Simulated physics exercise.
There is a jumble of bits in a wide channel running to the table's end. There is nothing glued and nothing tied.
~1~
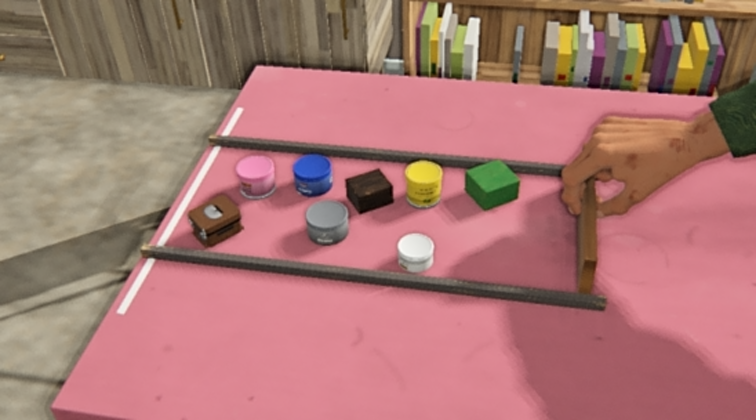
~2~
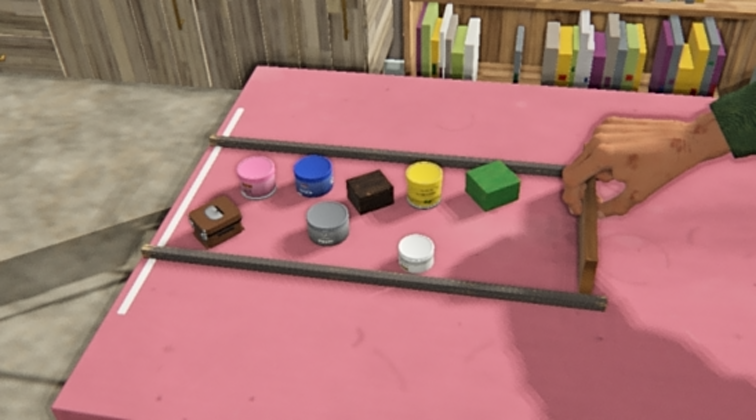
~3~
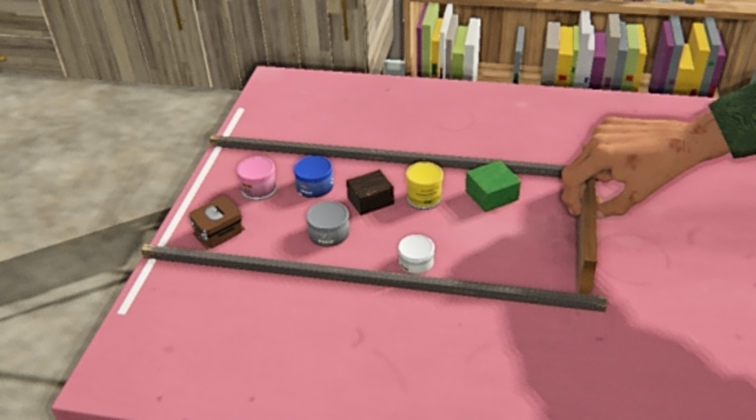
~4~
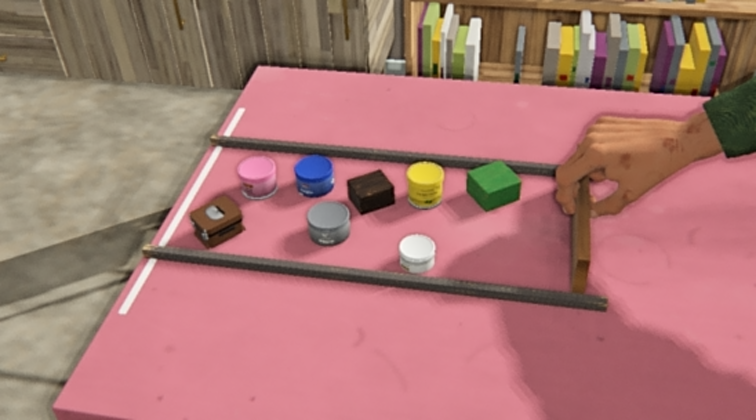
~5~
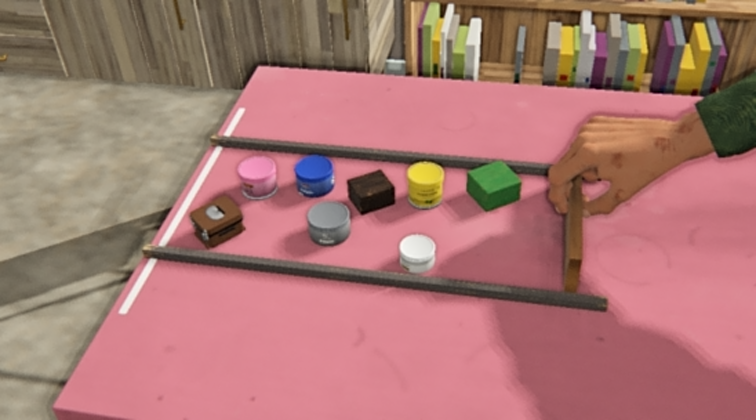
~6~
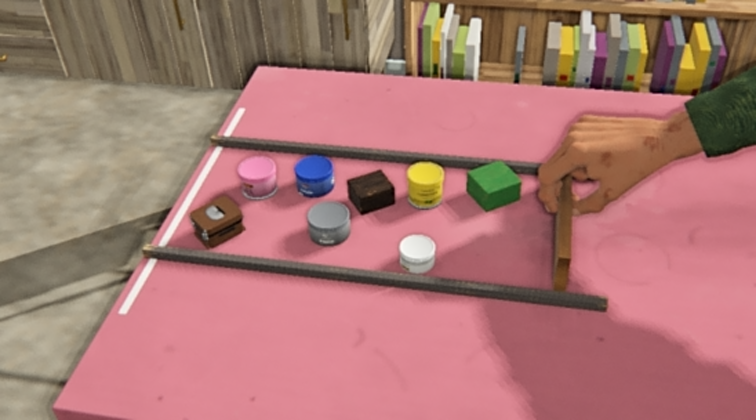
We see small pots, tubs and blocks scattered between two dark rails on a pink table, while a hand at the right holds a wooden board still, then slides it slightly left toward them; the objects stay practically motionless.
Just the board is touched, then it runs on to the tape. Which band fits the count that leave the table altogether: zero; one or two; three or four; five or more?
So the count of drops is upwards of four.
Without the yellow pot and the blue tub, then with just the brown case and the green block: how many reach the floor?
Counts - first: 6; second: 6.
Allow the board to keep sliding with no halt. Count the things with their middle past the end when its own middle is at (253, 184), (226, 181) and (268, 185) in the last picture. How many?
1, 3 and 0.
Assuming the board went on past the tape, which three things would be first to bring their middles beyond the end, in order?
First the pink pot, then the brown case, then the blue tub.
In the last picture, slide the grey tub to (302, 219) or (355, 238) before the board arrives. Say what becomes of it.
Per position - not saved; not saved.
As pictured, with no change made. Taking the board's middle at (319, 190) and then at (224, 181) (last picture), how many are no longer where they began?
Moved so far: 7, then 8.
A little later, none off yet; brown case at rest near (218, 223); pink pot at rest near (258, 179); blue tub at rest near (315, 177).
Next, none off yet; brown case at rest near (218, 223); pink pot at rest near (258, 179); blue tub shifted a little near (294, 176).
Later still, none off yet; brown case shifted about its own width near (158, 225); pink pot shifted well along near (174, 178); blue tub shifted well along near (210, 167).
When it is over, the number that fall off is five or more; down, green block, white tub, yellow pot, black block, grey tub, blue tub, pink pot and brown case.
